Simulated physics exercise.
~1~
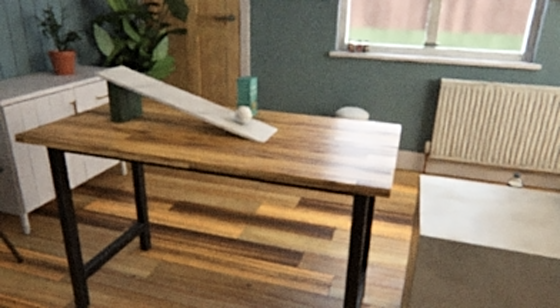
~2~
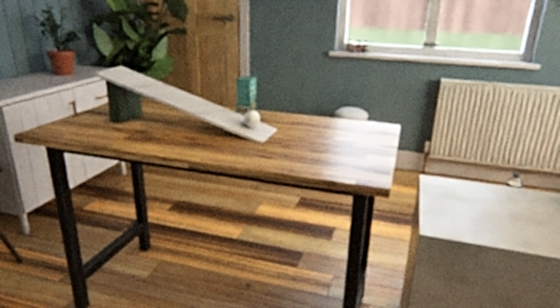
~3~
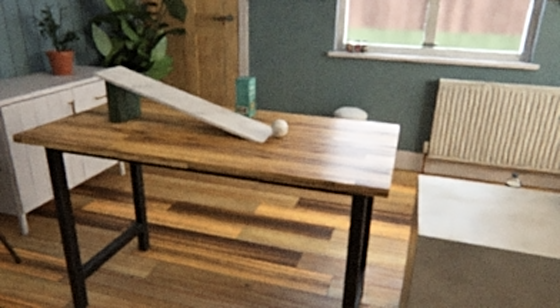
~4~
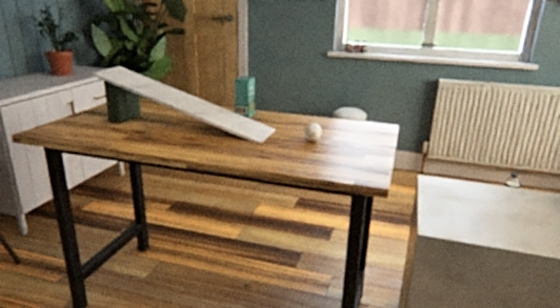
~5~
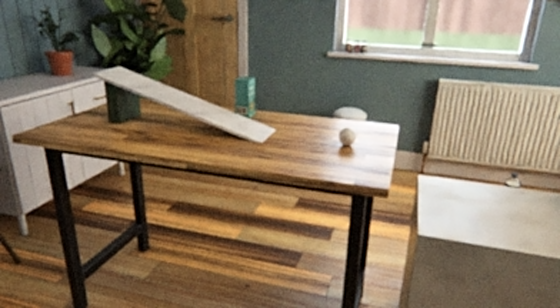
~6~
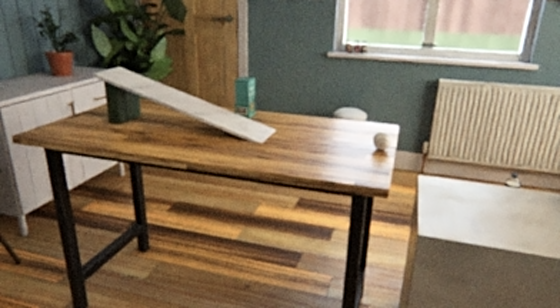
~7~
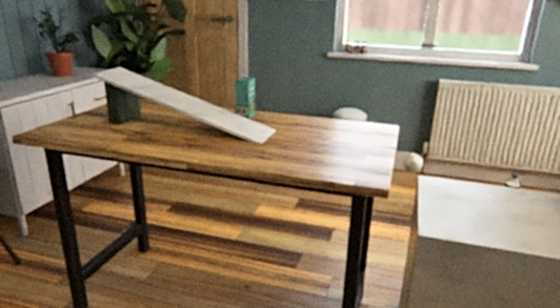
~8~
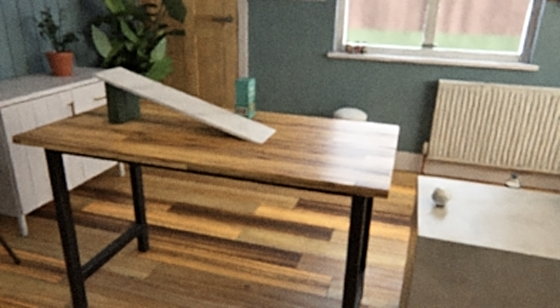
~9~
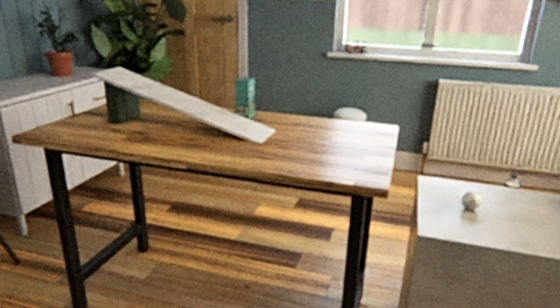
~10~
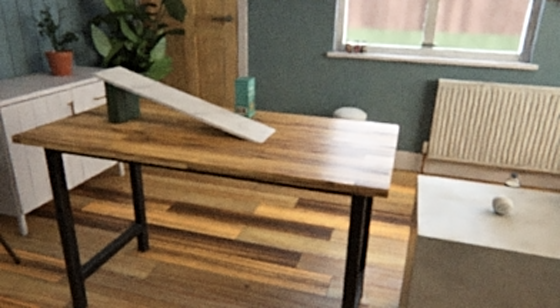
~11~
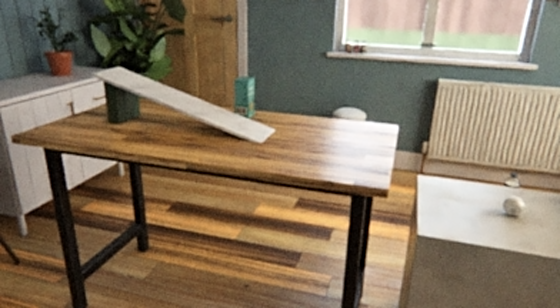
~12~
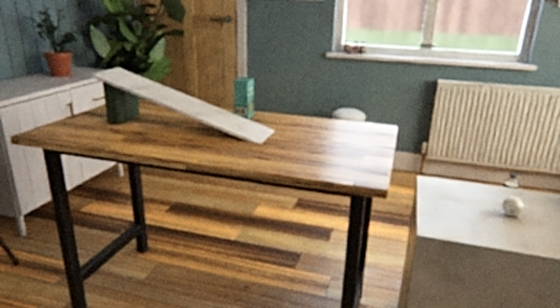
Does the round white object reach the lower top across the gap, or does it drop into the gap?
It reaches the lower top. It leaves the table's right edge, clears the gap and comes down on the far surface, where it rolls a little and stops.
Round white object rolling down a ramp and along a wooden table, dropping across a gap and settling on a lower top.
